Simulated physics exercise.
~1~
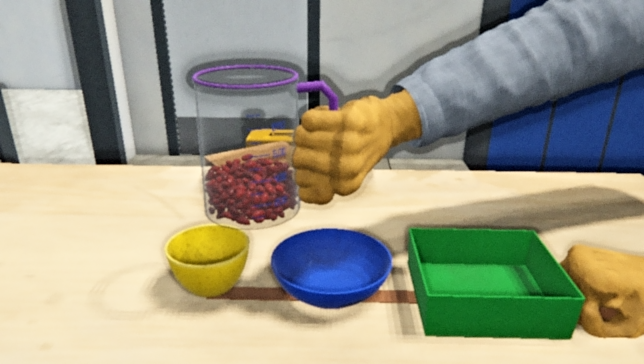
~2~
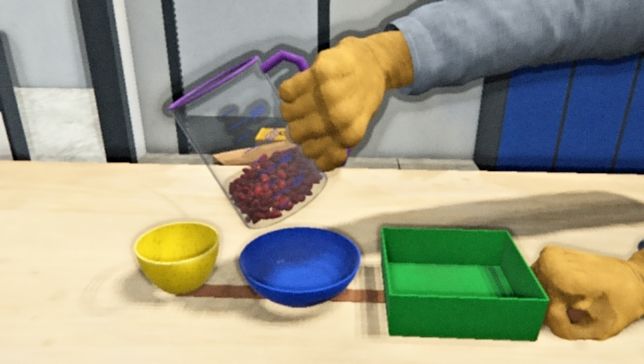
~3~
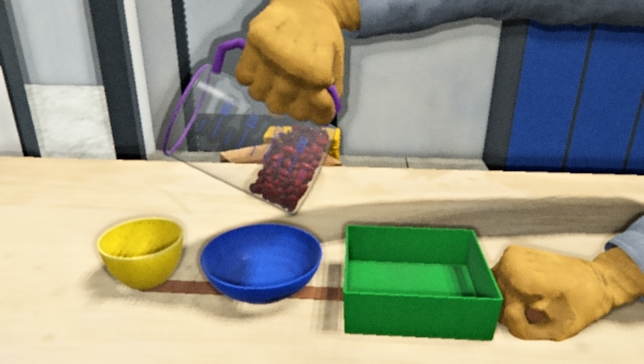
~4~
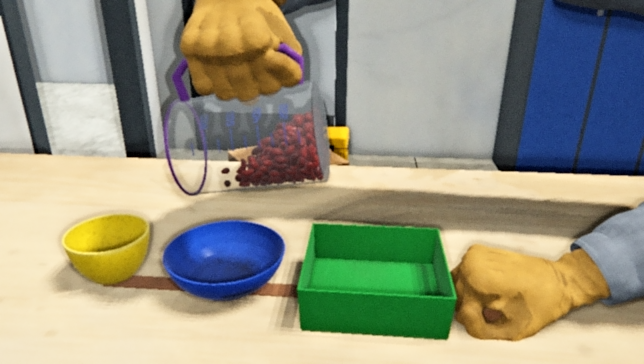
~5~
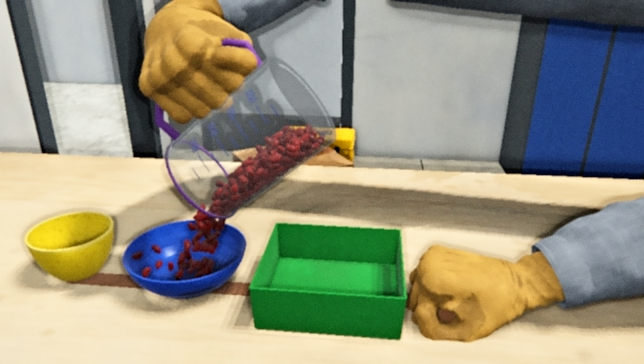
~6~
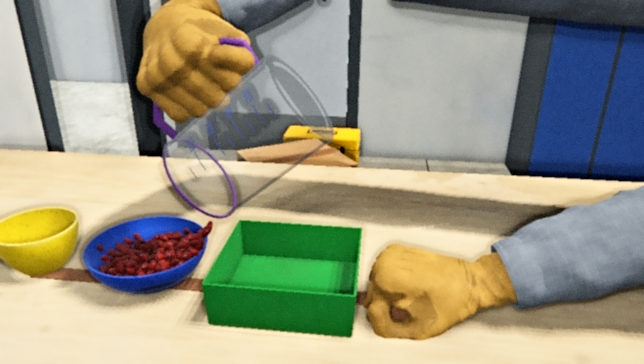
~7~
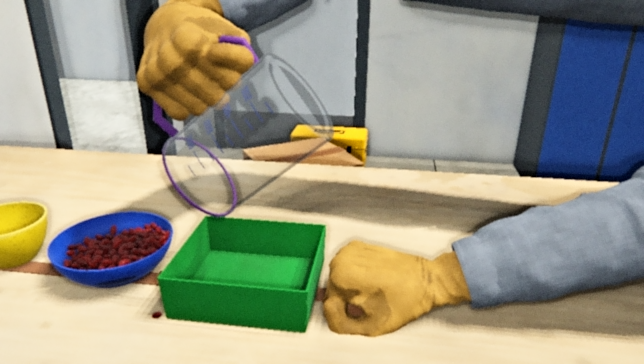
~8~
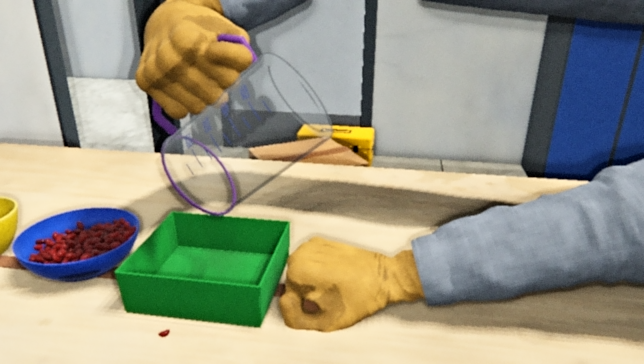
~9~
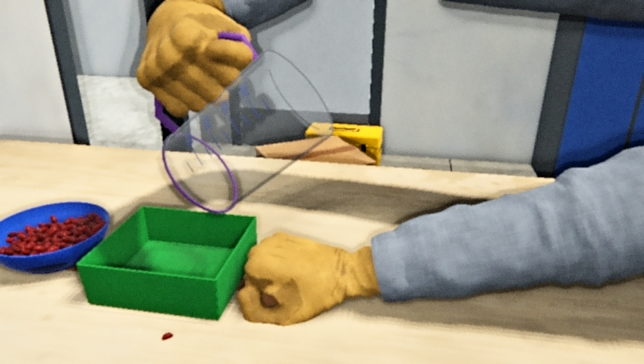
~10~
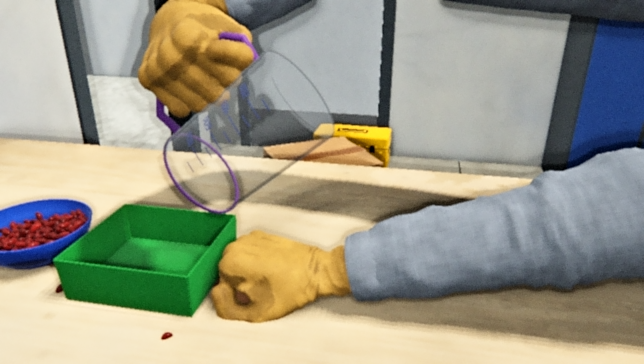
A gloved hand tipped a clear jug of red beans over and poured them into the blue bowl as the yellow bowl, blue bowl and green tin slid left, ending with the jug empty, the blue bowl full and a stray bean on the table.
